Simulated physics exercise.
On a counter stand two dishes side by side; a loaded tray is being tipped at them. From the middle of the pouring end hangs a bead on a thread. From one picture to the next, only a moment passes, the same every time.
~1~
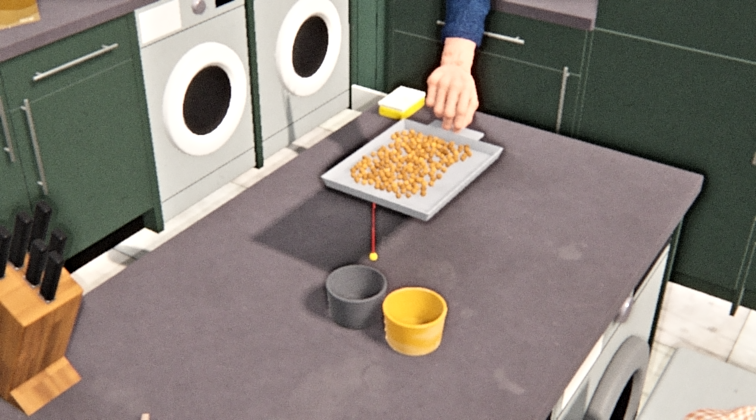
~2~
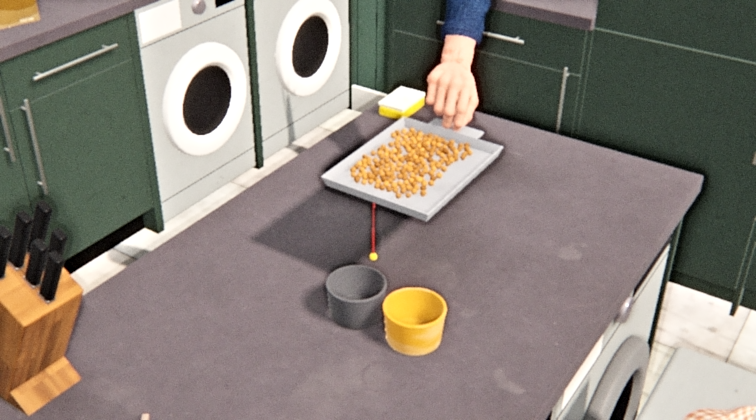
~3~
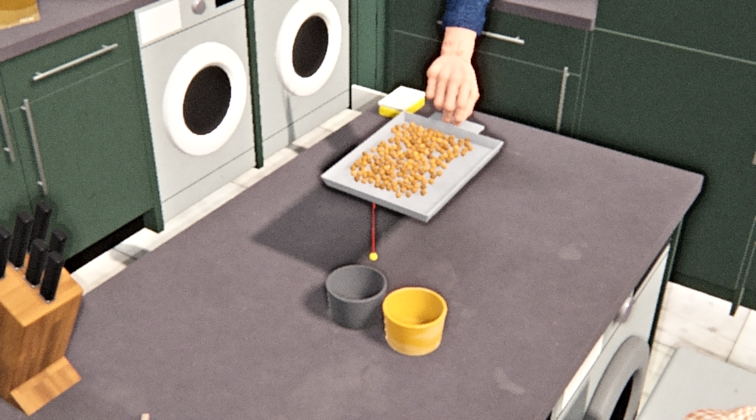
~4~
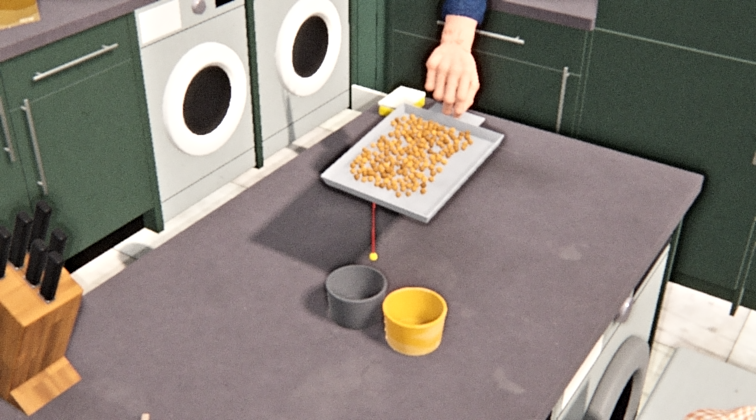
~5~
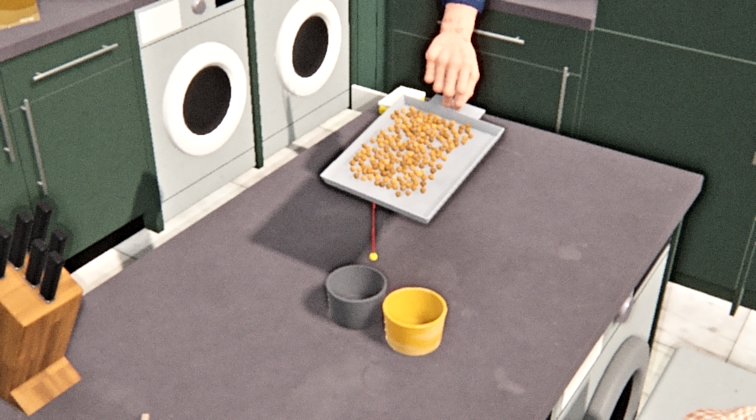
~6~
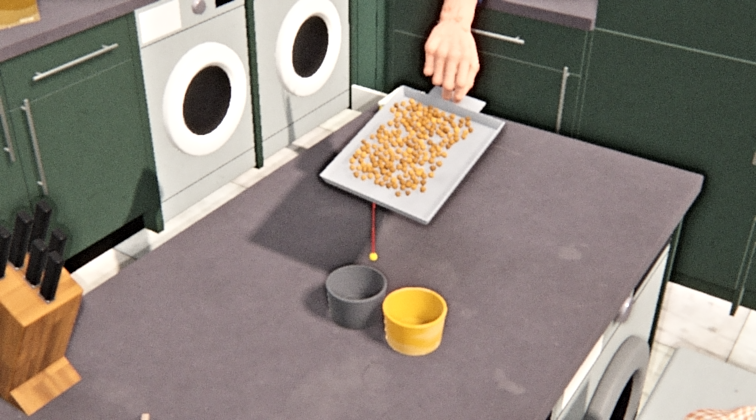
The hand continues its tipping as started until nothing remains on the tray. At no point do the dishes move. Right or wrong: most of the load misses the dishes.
Wrong, the dishes get over half.
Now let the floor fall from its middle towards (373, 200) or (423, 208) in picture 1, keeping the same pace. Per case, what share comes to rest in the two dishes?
The first comes to 50 %, while the second comes to 20 %.
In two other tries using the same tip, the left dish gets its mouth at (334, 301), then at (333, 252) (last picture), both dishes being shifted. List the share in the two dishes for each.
You'd get 0 in a hundred first and 20 in a hundred after that.
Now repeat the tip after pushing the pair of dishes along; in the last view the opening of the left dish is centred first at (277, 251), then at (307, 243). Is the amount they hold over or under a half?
Try 1: A minority of it. Try 2: A minority of it.
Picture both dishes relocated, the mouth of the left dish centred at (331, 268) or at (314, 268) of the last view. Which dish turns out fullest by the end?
The first time it is the dish to the right, and the second time it is the dish to the right.
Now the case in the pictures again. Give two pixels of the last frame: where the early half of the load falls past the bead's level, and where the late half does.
Around (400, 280) first; around (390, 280) second.
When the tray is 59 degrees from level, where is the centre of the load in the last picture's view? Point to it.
In the last view the centre sits at roughly (397, 182).
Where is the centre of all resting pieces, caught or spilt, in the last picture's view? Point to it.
I'd put the middle somewhere around (397, 324).
Shortly afterwards, tray tipped steeply; all but a few on the tray; only a few in the air.
Next, tray tipped right over; near a quarter on the tray; near a quarter in the right dish; a little in the left dish; a little outside both; near a third in the air.
Some moments later, tray tipped past a quarter turn; near half in the right dish; near a quarter in the left dish; near a quarter outside both.
In the end, tray tipped past a quarter turn; near half in the right dish; near a quarter in the left dish; near a quarter outside both.
